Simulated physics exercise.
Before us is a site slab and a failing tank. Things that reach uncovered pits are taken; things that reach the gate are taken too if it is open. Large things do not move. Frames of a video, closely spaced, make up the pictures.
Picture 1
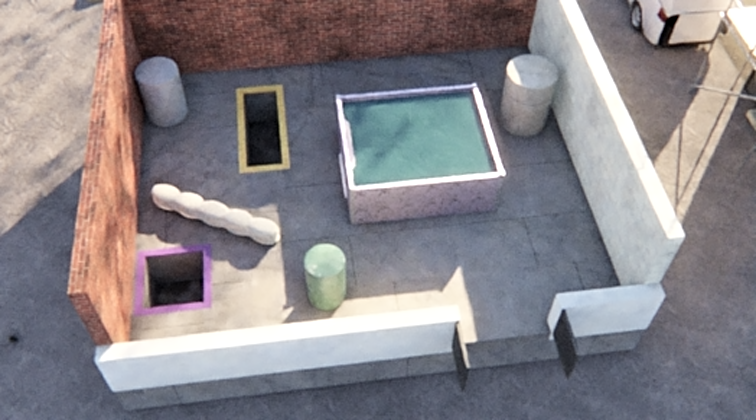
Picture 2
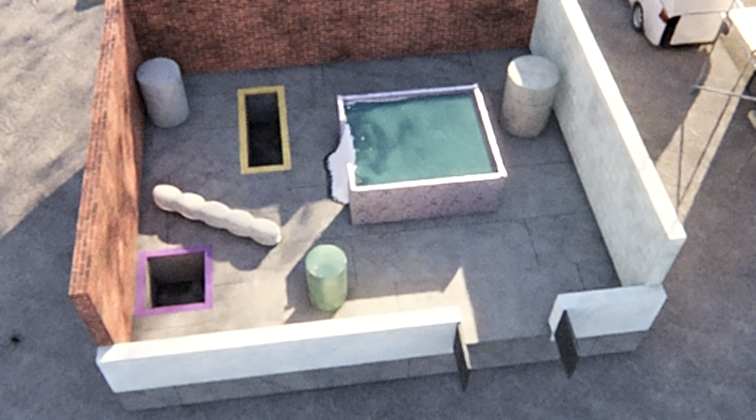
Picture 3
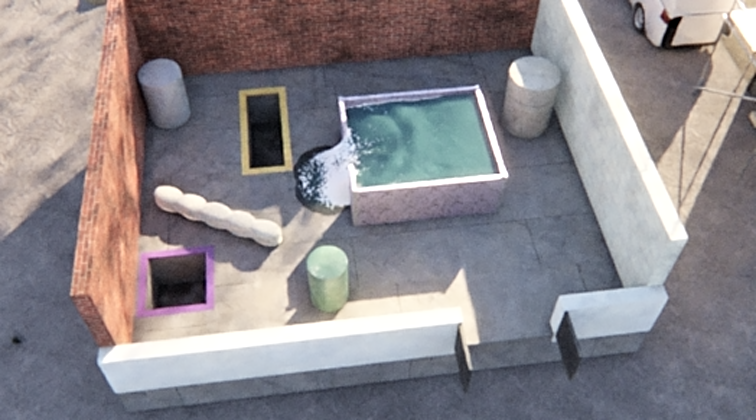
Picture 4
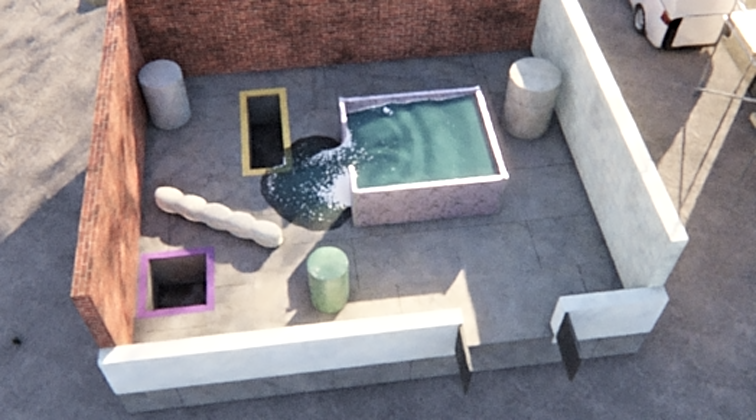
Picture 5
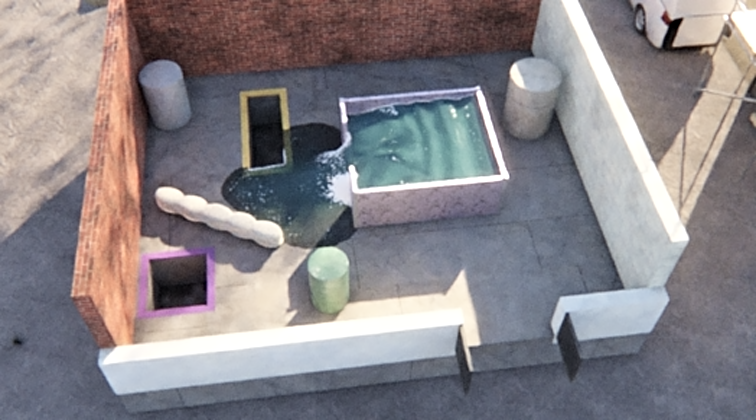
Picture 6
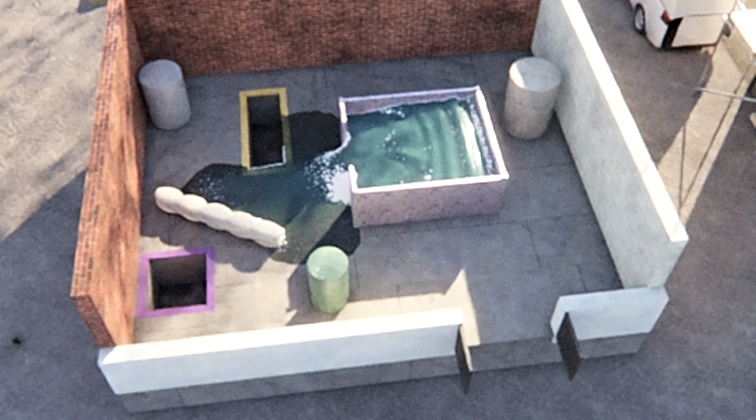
Water bursts from the left side of a raised open tank in a walled yard, spreading left across the grey slab past a yellow-edged pit to a pale lumpy barrier, while ripples cross the tank's green surface.
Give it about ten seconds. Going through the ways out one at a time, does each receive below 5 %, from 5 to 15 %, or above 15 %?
One at a time: The gate receives below 5 %, the purple pit receives from 5 to 15 %, the yellow pit receives above 15 %.
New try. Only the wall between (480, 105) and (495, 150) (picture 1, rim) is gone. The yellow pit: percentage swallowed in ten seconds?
Per cent to yellow: 10.
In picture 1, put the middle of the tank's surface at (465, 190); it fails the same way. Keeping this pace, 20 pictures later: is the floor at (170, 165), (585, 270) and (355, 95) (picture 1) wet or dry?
So, first one got wet, second one stays dry, third one stays dry.
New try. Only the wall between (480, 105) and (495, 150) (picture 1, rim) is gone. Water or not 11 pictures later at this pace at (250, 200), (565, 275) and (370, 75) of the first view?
Point 1: Unwetted; point 2: Inundated; point 3: Unwetted.
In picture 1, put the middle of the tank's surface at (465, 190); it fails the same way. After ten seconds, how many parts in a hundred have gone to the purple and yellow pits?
Approximate tally in per cent: Purple pit 35, yellow pit 15.
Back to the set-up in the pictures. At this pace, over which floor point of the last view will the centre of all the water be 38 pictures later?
Near (323, 175).
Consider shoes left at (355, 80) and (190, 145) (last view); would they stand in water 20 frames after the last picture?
High and dry, then submerged.
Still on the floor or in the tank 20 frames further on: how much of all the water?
I'd put it near 78 %.
A moment on, water covers 20 % of the floor; the gate 0 %, the purple pit 0 %, the yellow pit 6 %.
Next, water covers 25 % of the floor; the gate 0 %, the purple pit 0 %, the yellow pit 11 %.
Then, water covers 40 % of the floor; the gate 0 %, the purple pit 2 %, the yellow pit 20 %.
Later, water covers 60 % of the floor; the gate 0 %, the purple pit 6 %, the yellow pit 33 %.
In the end, water covers 75 % of the floor; the gate 0 %, the purple pit 10 %, the yellow pit 44 %.
